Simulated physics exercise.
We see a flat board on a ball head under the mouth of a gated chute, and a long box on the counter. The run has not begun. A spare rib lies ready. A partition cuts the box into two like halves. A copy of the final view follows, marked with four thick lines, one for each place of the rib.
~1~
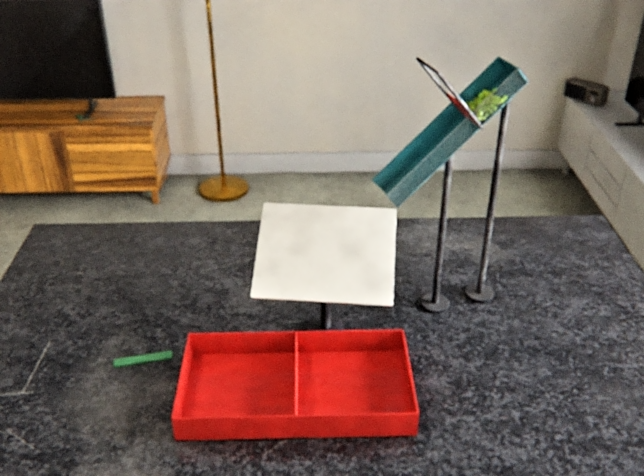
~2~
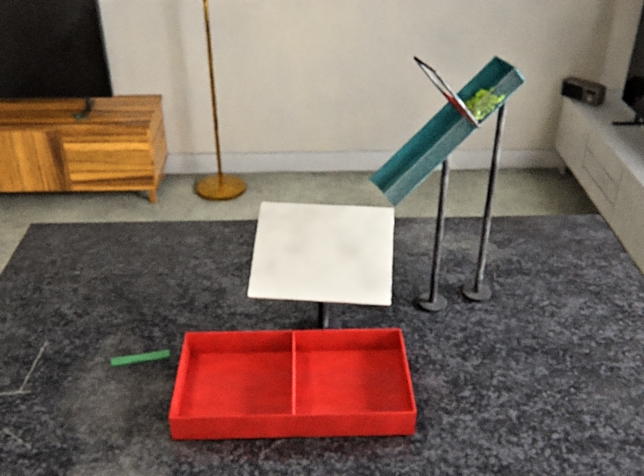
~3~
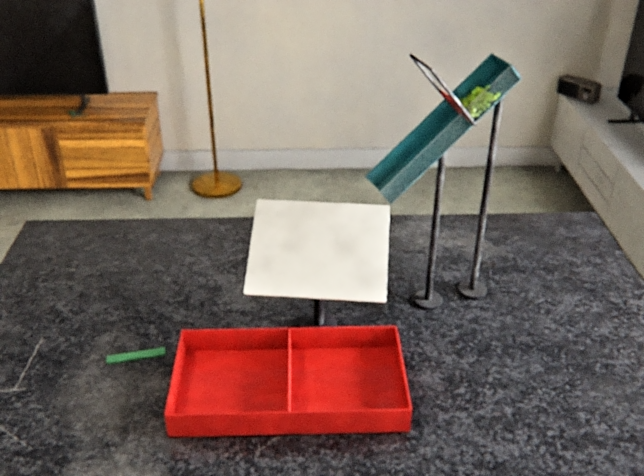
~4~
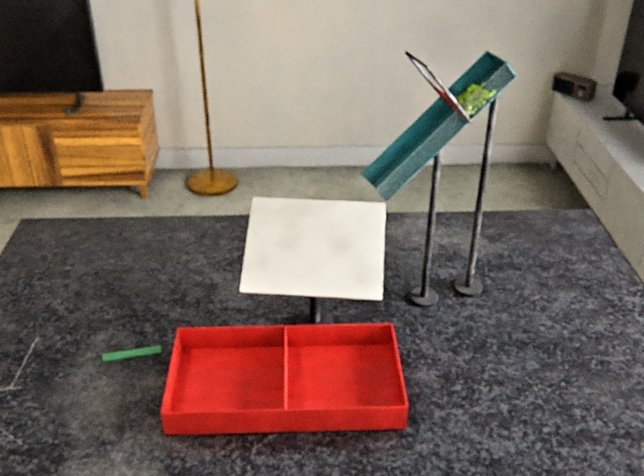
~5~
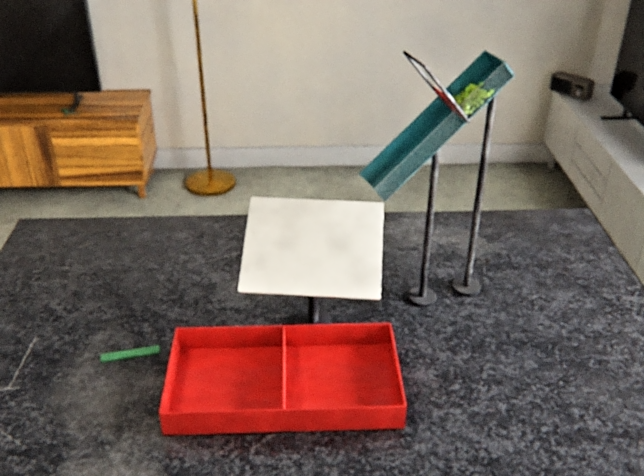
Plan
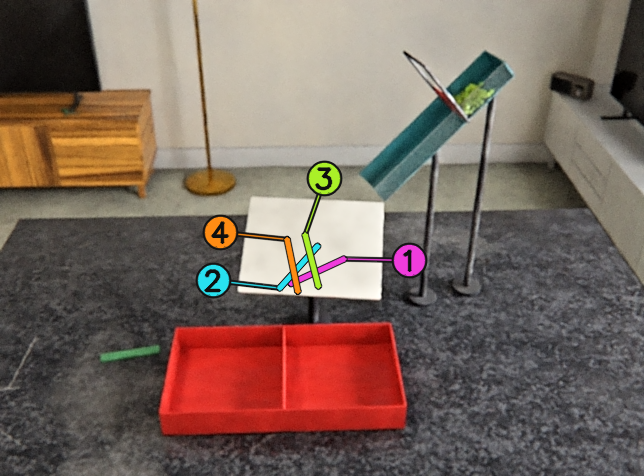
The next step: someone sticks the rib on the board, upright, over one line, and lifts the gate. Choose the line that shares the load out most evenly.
2.
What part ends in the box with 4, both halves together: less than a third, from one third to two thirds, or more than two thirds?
More than two thirds.
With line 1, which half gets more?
More lands on the left.
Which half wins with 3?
Right.
On the marked copy, line 1 from (344, 259) to (290, 283); line 2 from (317, 246) to (279, 288); line 3 from (305, 234) to (318, 286); line 4 from (287, 239) to (297, 291).
Choosing 1, of what is caught, almost all in the left half, about a tenth in the right.
Choosing 2, of what is caught, roughly two thirds in the left half, roughly a third in the right.
Choosing 3, of what is caught, just a few in the left half, almost all in the right.
Choosing 4, of what is caught, about a tenth in the left half, almost all in the right.
